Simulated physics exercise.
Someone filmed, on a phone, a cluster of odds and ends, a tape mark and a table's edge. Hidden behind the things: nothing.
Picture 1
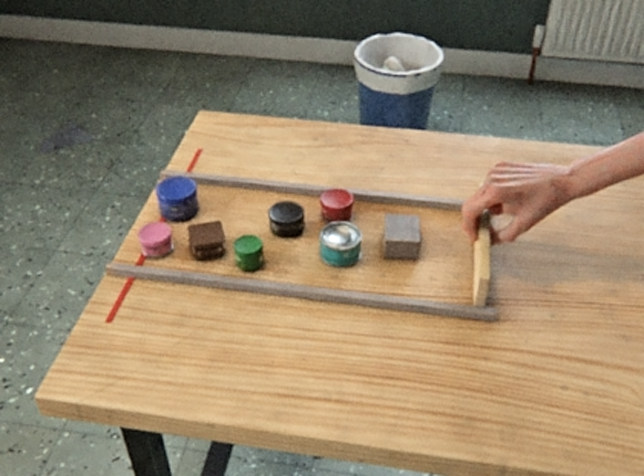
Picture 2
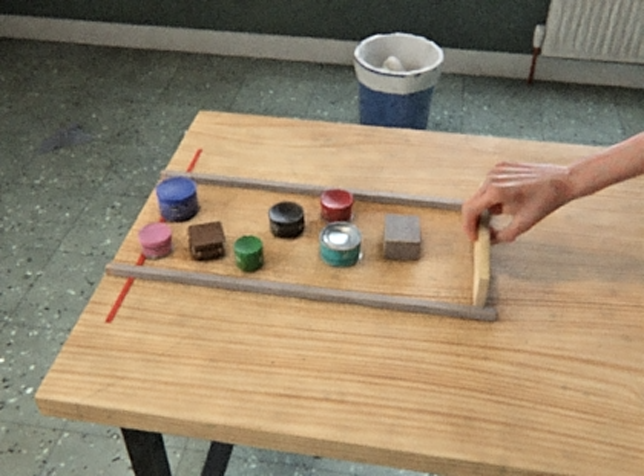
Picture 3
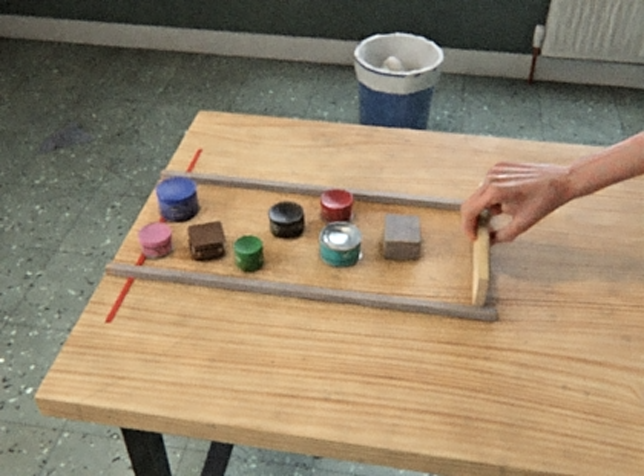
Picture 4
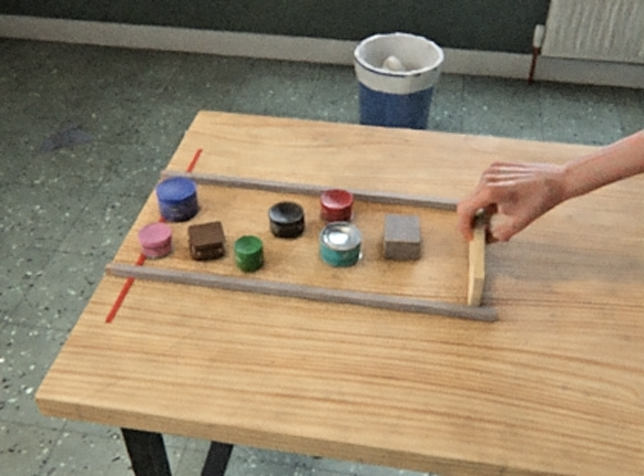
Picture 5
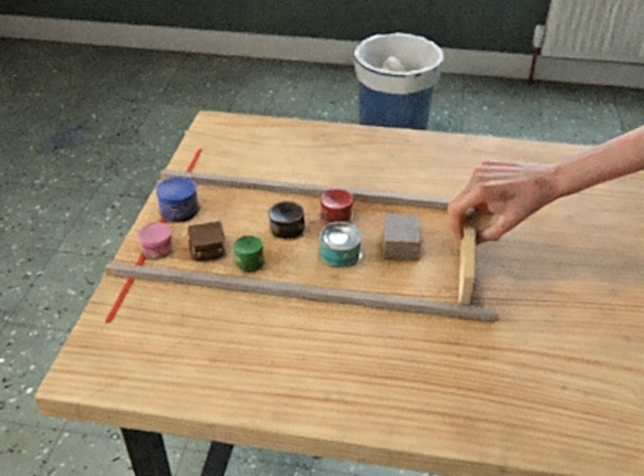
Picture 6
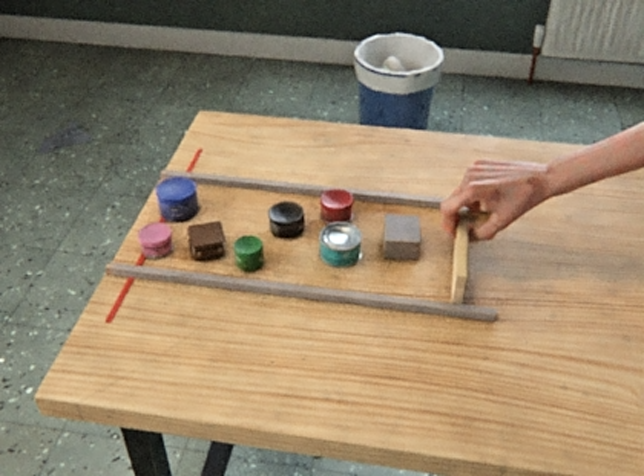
A wooden table stands on a speckled floor near a blue bin and a radiator, seen from above at an angle by a still camera. Between two grey strips sit blue, pink, brown, green, black, red, turquoise and grey objects, with red tape at the left and a hand gripping a wooden board at the right. The hand holds the board almost still, then slides it slightly left, while the objects stay put.
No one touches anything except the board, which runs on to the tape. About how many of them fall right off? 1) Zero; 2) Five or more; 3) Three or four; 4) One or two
3, three or four.
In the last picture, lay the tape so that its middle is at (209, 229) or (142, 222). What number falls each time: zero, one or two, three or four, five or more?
The falls would be 1 or 2; five or more.
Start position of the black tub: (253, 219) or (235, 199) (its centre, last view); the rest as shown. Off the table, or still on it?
Goes off the end, then goes off the end.
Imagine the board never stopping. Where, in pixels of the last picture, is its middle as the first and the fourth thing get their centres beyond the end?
At (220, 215) for the first, at (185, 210) for the fourth.
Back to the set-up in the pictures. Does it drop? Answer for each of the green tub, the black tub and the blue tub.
Here is how it goes: The green tub does not drop, while the black tub drops, and the blue tub drops.
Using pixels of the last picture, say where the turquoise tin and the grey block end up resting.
Okay, so first (131, 229), and next (148, 205).
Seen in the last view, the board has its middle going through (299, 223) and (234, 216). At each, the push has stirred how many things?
First 5, after that 8.
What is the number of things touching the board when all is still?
Count recorded: 4.
A little later, none off yet; pink tin at rest near (156, 240); blue tub at rest near (178, 199); brown case at rest near (207, 242).
When it is over, the number that fall off is three or four; down, black tub, brown case, blue tub and pink tin.
